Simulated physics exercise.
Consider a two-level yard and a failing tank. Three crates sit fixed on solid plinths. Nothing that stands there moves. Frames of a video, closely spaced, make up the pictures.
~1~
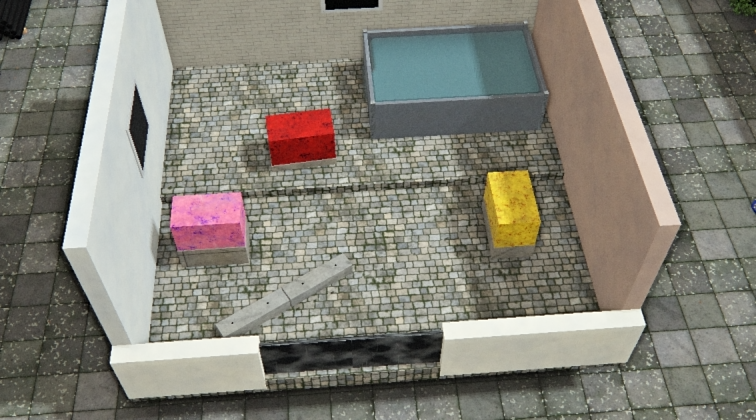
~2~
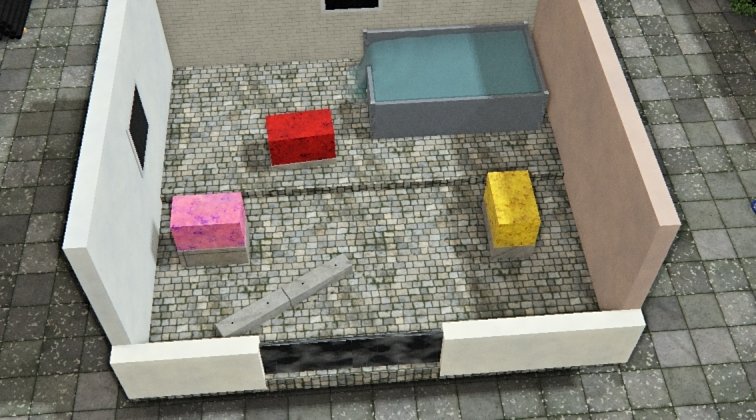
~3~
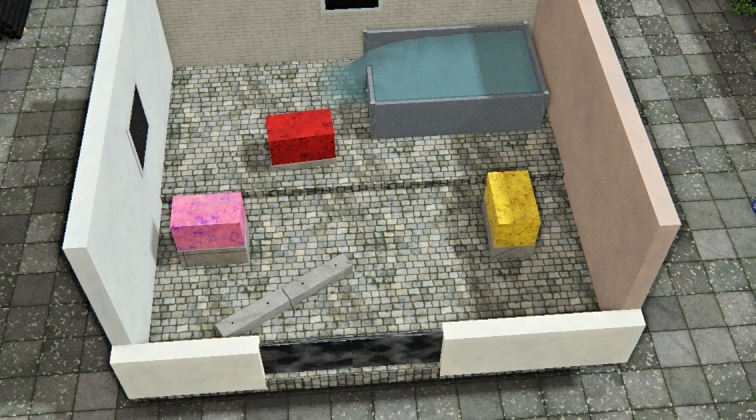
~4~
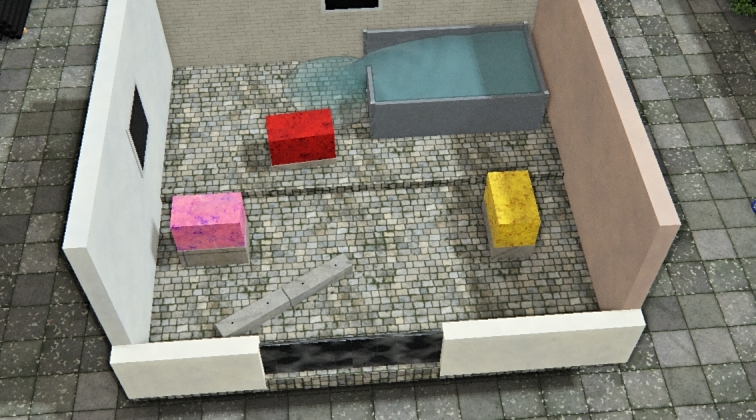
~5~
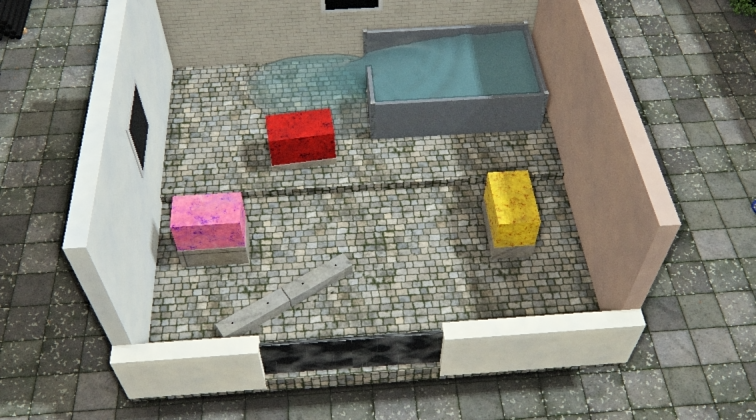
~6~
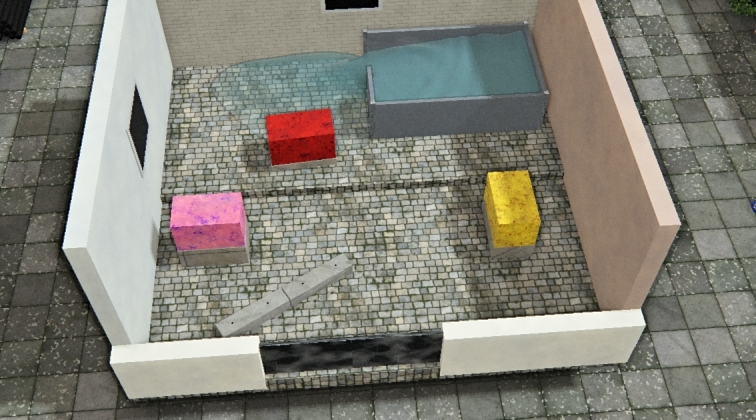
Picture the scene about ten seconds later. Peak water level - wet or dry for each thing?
Yellow crate - dry; pink crate - dry; red crate - dry.
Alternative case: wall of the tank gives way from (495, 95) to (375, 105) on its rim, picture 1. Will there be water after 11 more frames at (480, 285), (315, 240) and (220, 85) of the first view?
In turn: Under water, under water, no water.
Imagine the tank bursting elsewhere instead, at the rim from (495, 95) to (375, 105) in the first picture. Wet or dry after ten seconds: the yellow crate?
Result: Yellow is swamped.
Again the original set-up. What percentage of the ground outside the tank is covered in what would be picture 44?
My estimate is close to 80 per cent.
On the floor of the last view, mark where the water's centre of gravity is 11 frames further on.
It's close to (362, 100).
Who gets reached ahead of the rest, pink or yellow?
It's the pink crate here.
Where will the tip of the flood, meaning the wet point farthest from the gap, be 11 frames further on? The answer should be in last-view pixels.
I'd say near (158, 258).
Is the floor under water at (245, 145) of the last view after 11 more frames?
That spot: Submerged.
A moment on, water covers 20 % of the floor; the yellow crate not reached, the pink crate not reached, the red crate water round its plinth.
Next, water covers 25 % of the floor; the yellow crate not reached, the pink crate water round its plinth, the red crate water round its plinth.
Then, water covers 45 % of the floor; the yellow crate not reached, the pink crate water round its plinth, the red crate water round its plinth.
Later, water covers 80 % of the floor; the yellow crate water round its plinth, the pink crate water round its plinth, the red crate water round its plinth.
In the end, water covers 85 % of the floor; the yellow crate stayed above the water, the pink crate stayed above the water, the red crate stayed above the water.
